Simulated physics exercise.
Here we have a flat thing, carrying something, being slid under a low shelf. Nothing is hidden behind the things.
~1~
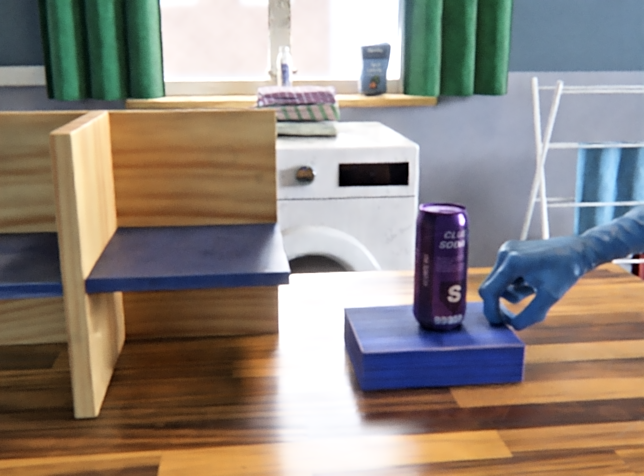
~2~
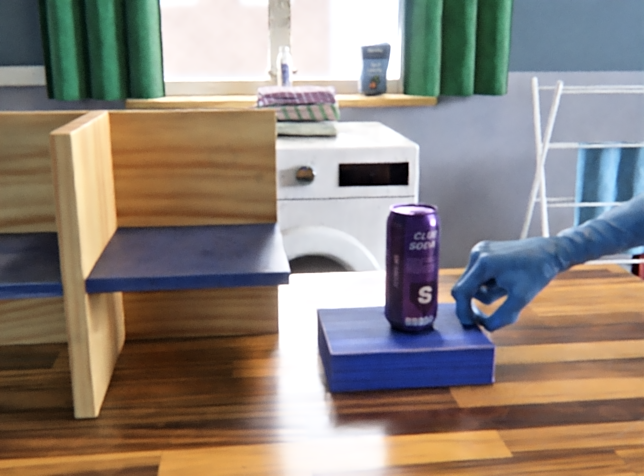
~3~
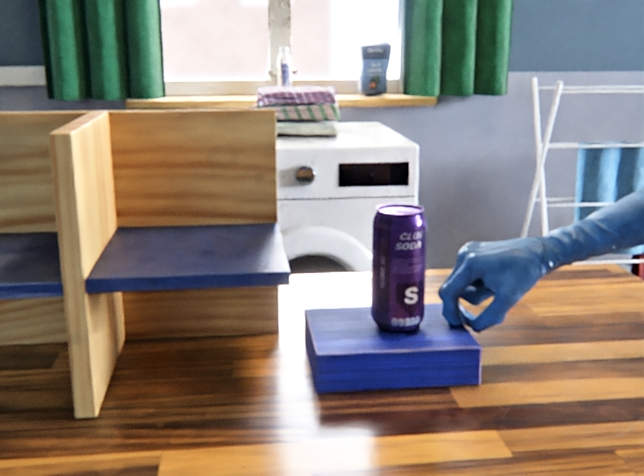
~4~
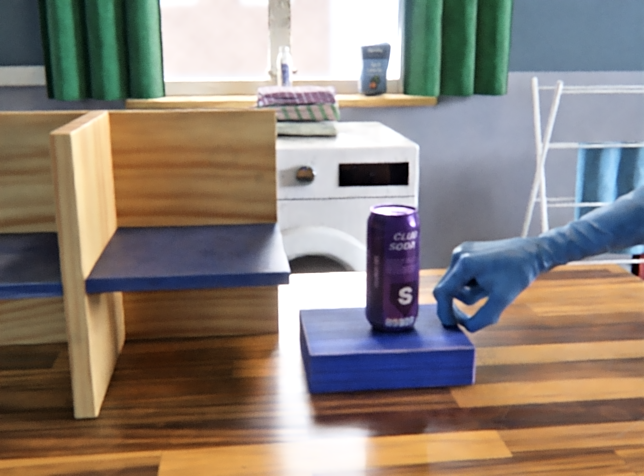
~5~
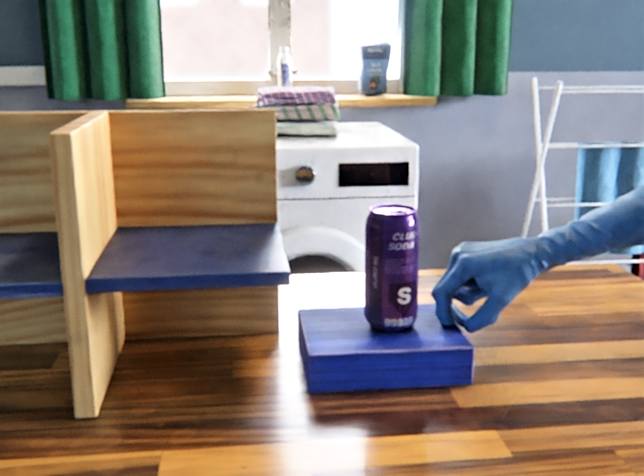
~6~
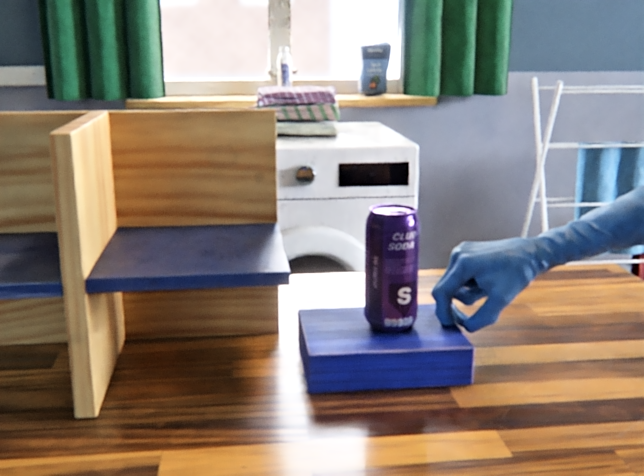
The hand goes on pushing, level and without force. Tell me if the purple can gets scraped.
Outcome: The purple can is knocked back.
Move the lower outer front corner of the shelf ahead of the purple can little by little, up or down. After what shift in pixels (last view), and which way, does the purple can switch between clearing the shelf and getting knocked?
Roughly 52 pixels up.
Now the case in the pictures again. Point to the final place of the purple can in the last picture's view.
Around (407, 337).
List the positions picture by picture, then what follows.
In the first picture, hand sliding it forward; purple can (441, 267); blue board (428, 343).
In the second picture, hand sliding it forward; purple can (412, 268); shelf (94, 252).
In the third picture, hand sliding it forward; purple can (399, 268); blue board (387, 345).
In the fourth picture, hand sliding it forward; purple can (393, 268); shelf (94, 252).
In the fifth picture, hand sliding it forward; purple can (392, 268); blue board (380, 345).
In the sixth picture, hand sliding it forward; purple can (392, 268); shelf (94, 252).
Then, 2.28 s on from there, purple can turned 25° from its first pose near (310, 271).
In the end, the purple can strikes the shelf, near (407, 337).
